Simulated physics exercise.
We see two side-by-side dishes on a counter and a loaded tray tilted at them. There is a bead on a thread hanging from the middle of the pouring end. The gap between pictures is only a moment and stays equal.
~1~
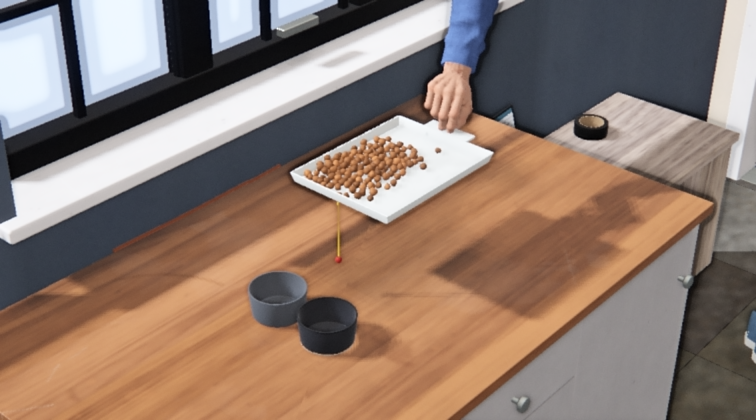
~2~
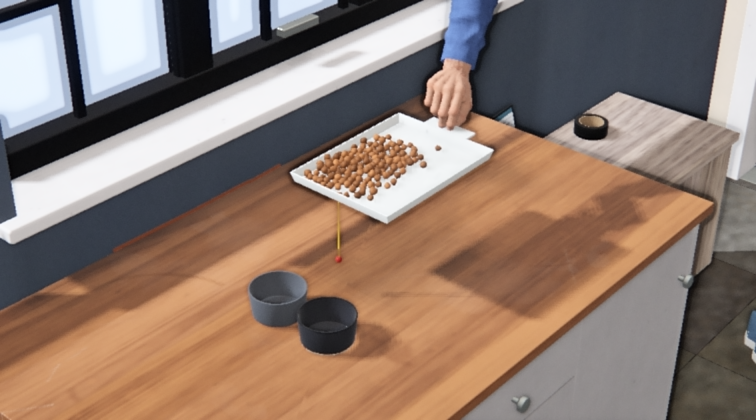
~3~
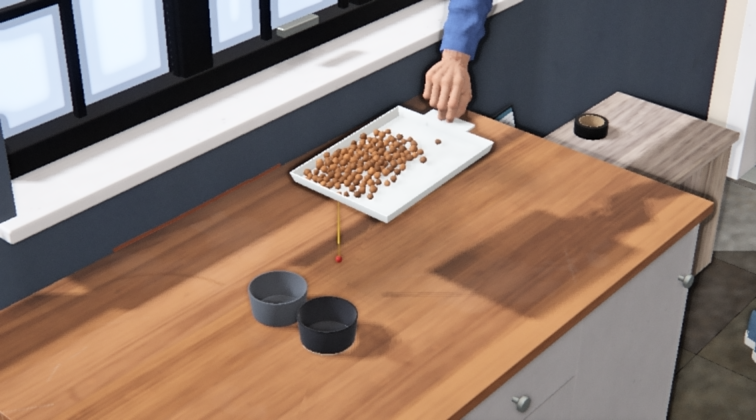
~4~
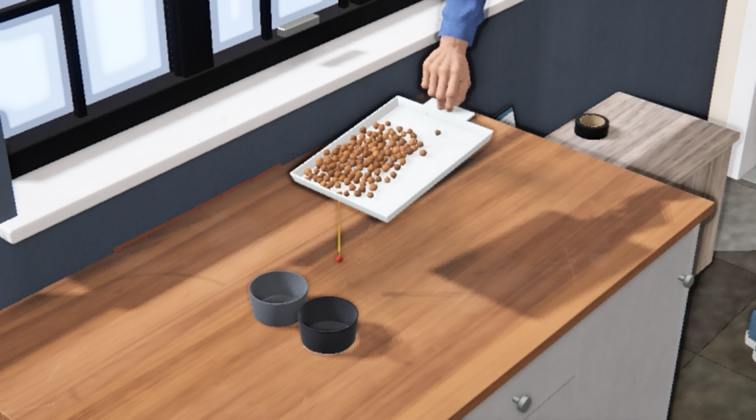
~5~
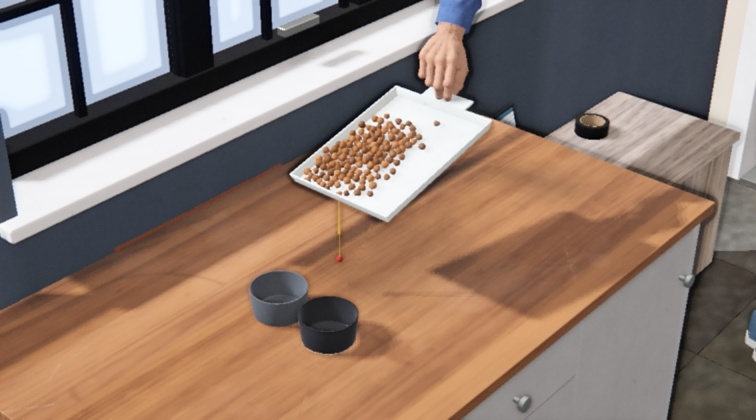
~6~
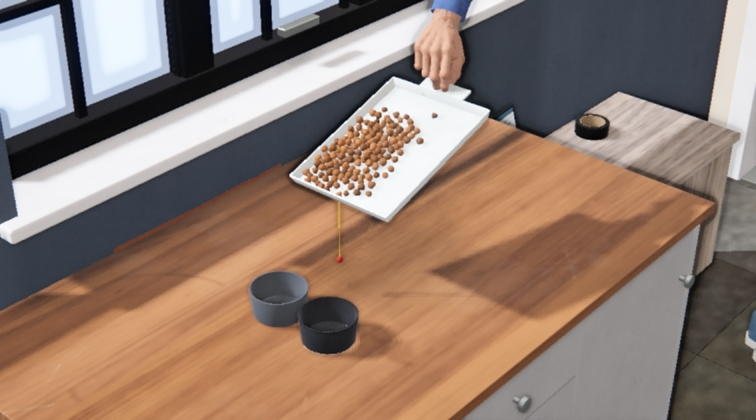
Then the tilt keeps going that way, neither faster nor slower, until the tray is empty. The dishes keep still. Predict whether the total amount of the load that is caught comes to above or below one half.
Most of the load is lost.
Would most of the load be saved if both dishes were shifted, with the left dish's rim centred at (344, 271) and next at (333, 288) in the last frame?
First under half, then below a half.
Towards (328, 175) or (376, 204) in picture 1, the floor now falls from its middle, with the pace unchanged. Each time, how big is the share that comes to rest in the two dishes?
0 per cent, then 10 per cent.
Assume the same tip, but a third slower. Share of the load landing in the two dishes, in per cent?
Roughly 30%.
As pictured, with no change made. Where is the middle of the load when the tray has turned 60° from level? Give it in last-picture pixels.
Look close to (332, 166) in the last picture.
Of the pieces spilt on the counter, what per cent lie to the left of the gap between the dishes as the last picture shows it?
About 50 percent.
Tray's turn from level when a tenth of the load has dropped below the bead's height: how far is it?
About 75 degrees.
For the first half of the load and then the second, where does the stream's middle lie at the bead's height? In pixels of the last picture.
The first part passes (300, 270); everything after passes (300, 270).
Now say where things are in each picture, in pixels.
The first frame shows corners of the pouring end near (295, 172) and (387, 214), level; middle of the load near (366, 163), hazelnuts; left dish near (257, 311); right dish near (307, 338); bead on its thread near (339, 260).
The second frame shows corners of the pouring end near (295, 172) and (387, 214), level; middle of the load near (366, 162).
The third frame shows corners of the pouring end near (295, 172) and (386, 214), tipped barely, level across its low end; middle of the load near (366, 159).
The fourth frame shows corners of the pouring end near (295, 173) and (386, 214), tipped a little, level across its low end; middle of the load near (366, 155).
The fifth frame shows corners of the pouring end near (294, 173) and (386, 214), tipped a little, level across its low end; middle of the load near (365, 151).
The sixth frame shows corners of the pouring end near (294, 175) and (385, 214), tipped clearly, level across its low end; middle of the load near (363, 148); left dish near (258, 310); right dish near (308, 338).
Shortly afterwards, tray tipped steeply; all but a few on the tray; only a few in the left dish; a little in the air.
Next, tray tipped right over; the bulk on the tray; only a few in the right dish; a little in the left dish; a little outside both; a little in the air.
Some moments later, tray tipped past a quarter turn; a little in the right dish; near a quarter in the left dish; the bulk outside both.
In the end, tray tipped past a quarter turn; a little in the right dish; near a quarter in the left dish; the bulk outside both.
